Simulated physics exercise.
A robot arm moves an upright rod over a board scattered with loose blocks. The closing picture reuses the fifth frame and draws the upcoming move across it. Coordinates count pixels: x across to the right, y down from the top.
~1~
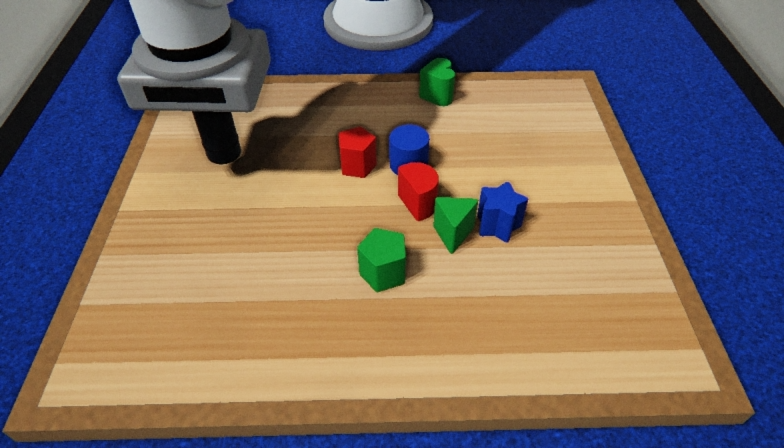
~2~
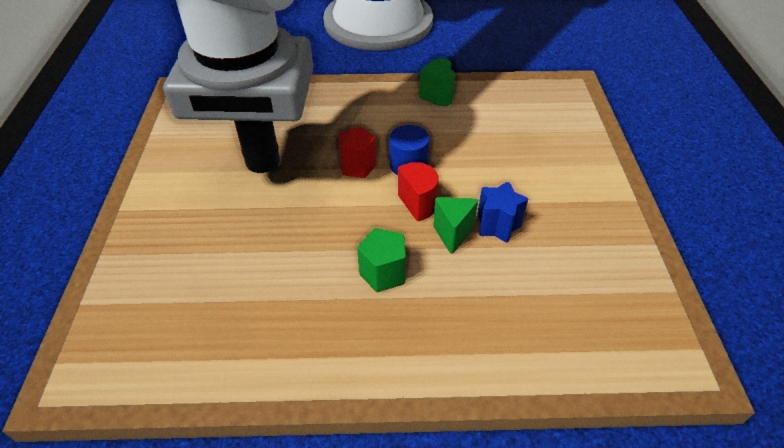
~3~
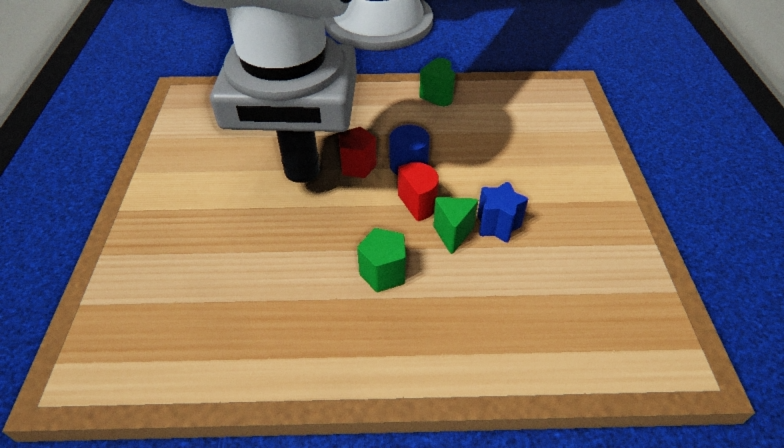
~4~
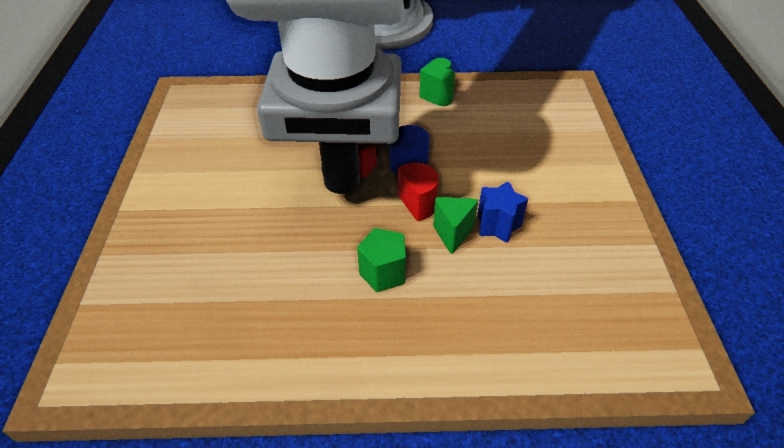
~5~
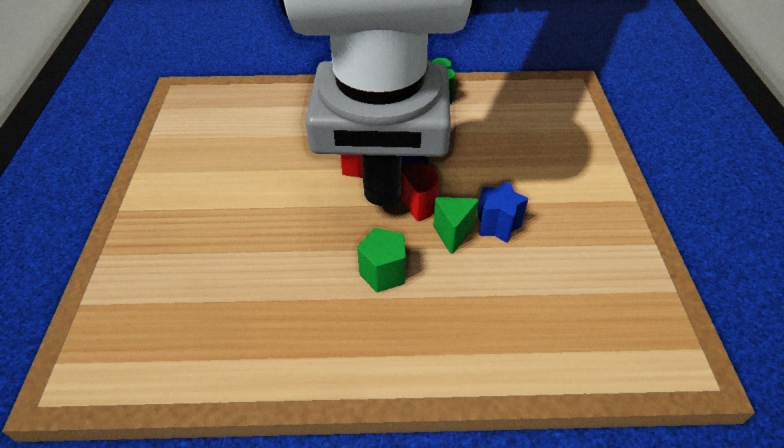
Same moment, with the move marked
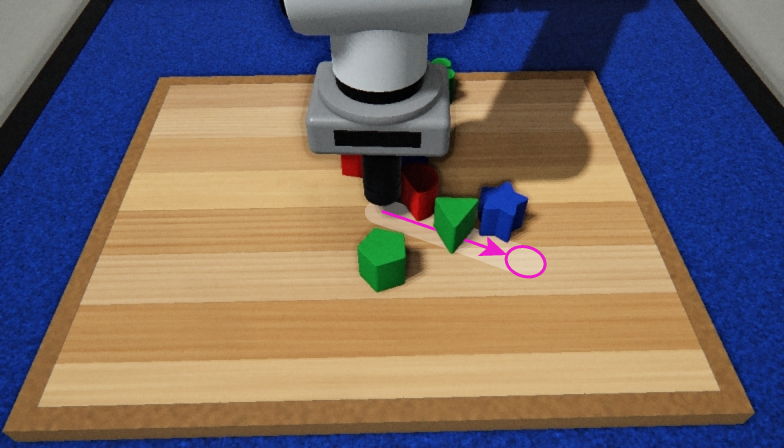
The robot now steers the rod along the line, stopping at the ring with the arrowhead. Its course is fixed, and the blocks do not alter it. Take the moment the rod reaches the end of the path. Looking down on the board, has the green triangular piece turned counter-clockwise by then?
I'd say no.
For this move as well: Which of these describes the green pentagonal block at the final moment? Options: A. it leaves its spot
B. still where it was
I choose B.
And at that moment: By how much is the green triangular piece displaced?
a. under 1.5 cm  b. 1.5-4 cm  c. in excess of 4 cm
c
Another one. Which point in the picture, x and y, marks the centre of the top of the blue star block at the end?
Expect it around (545, 207).
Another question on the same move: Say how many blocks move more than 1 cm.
There will be three or more blocks displaced.
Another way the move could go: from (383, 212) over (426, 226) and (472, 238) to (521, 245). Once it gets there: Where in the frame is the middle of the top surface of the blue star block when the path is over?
Around (557, 200).
The line goes from (383, 212) directly to (526, 261).
What follows on the original path. One third of the way, rod at (430, 210); red D-shaped block at (439, 176), turned 45° anticlockwise; green triangular piece at (469, 213); blue star block at (508, 200), turned 15° anticlockwise.
Two thirds of the way, rod at (479, 226); red D-shaped block at (439, 176), turned 45° anticlockwise; green triangular piece at (510, 233), turned 55° clockwise; blue star block at (520, 204), turned 55° anticlockwise.
At the end, rod at (530, 244); green pentagonal block unmoved; red D-shaped block at (439, 176), turned 45° anticlockwise; green triangular piece at (559, 258), turned 90° clockwise; blue star block at (545, 207), turned 130° anticlockwise.
